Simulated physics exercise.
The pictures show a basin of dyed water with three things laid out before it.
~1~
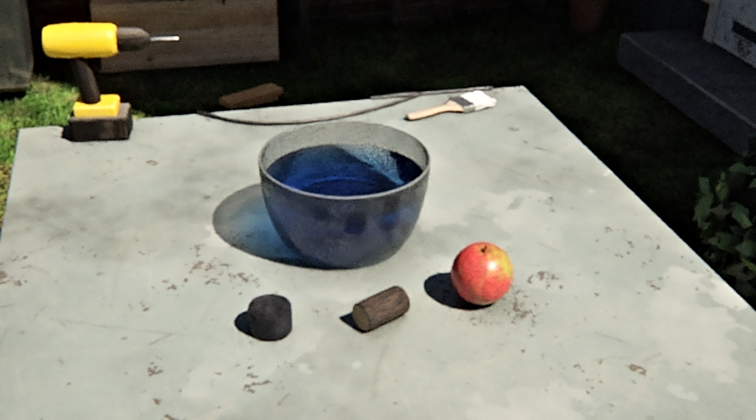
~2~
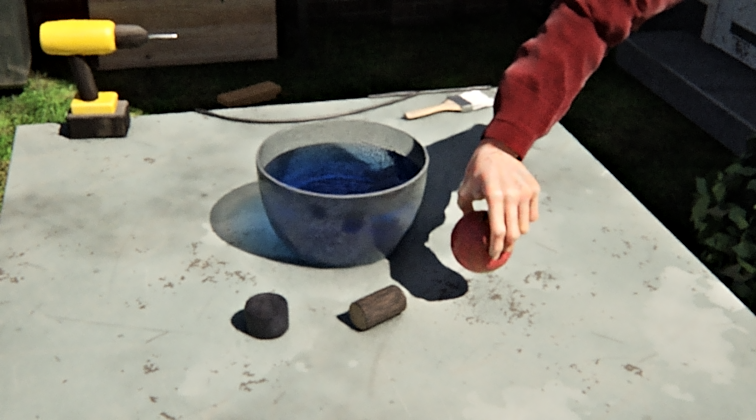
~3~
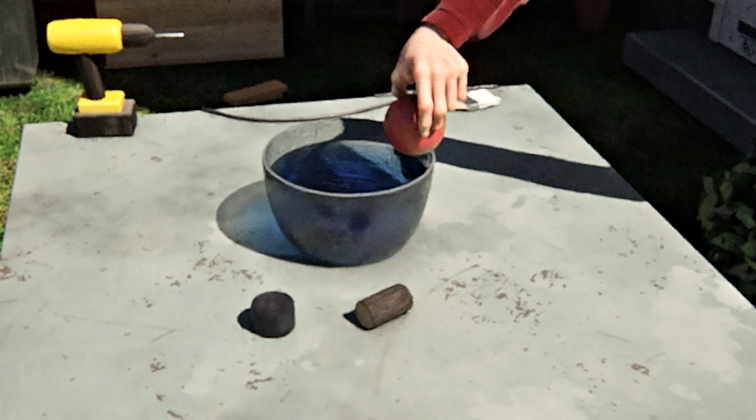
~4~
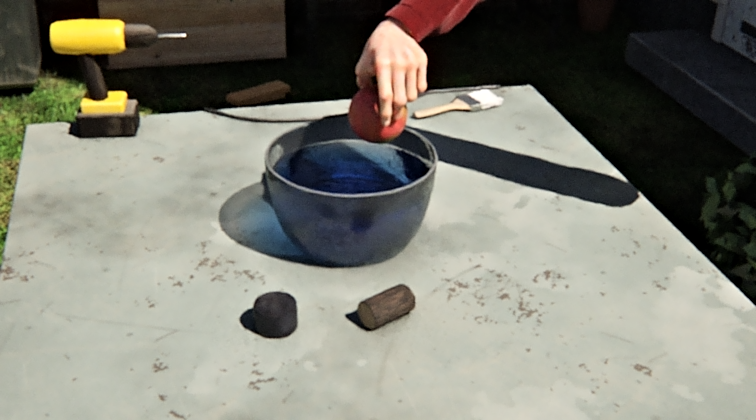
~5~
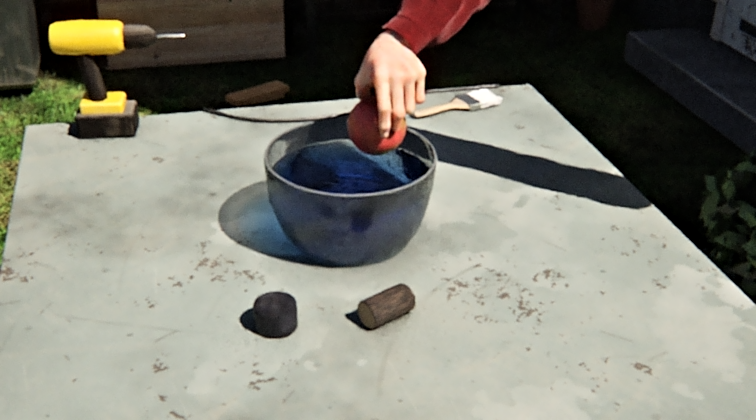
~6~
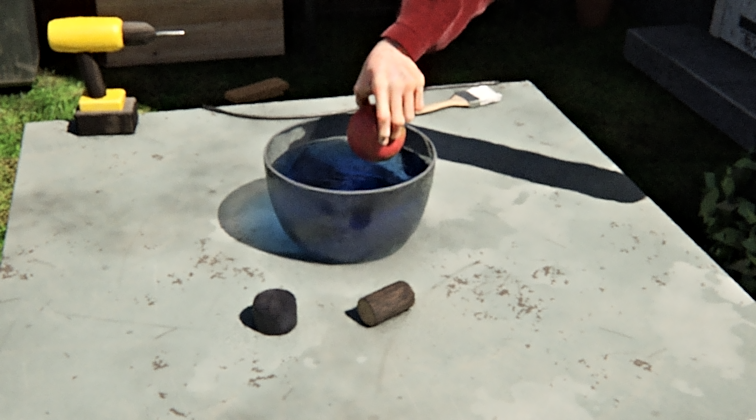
A hand in a red sleeve grips the red and yellow apple at the right, lifts it, carries it left over the blue basin, and lowers it slightly inside the rim. The grey outdoor table is seen from above at an angle, the camera shifting barely. A dark cylinder and a brown piece of branch stay in front, with a yellow drill and a paintbrush behind.
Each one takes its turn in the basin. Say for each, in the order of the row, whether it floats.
Note: Left one heads down, middle one is buoyant, right one is buoyant.
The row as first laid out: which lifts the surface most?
The far-right item.
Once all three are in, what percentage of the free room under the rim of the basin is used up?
Share taken: Around 24 per cent.
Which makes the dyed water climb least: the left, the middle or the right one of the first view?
Result: The central body.
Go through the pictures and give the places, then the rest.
The first picture shows the row from the left; iron weight (270, 318); piece of branch (381, 308); apple (482, 273).
The second picture shows a hand picks up the apple; apple (482, 241); piece of branch (378, 307).
In the third picture, it is carried over; apple (414, 124); iron weight (273, 315).
In the fourth picture, it is above the basin; apple (378, 114); piece of branch (387, 306).
The fifth picture shows it comes down; apple (377, 126); iron weight (275, 315).
In the sixth picture, it is just over the surface; iron weight (275, 312); piece of branch (386, 302); apple (376, 133).
Soon after, the apple floats.
Later, the piece of branch floats.
In the end, the iron weight goes to the bottom; afloat, piece of branch and apple.
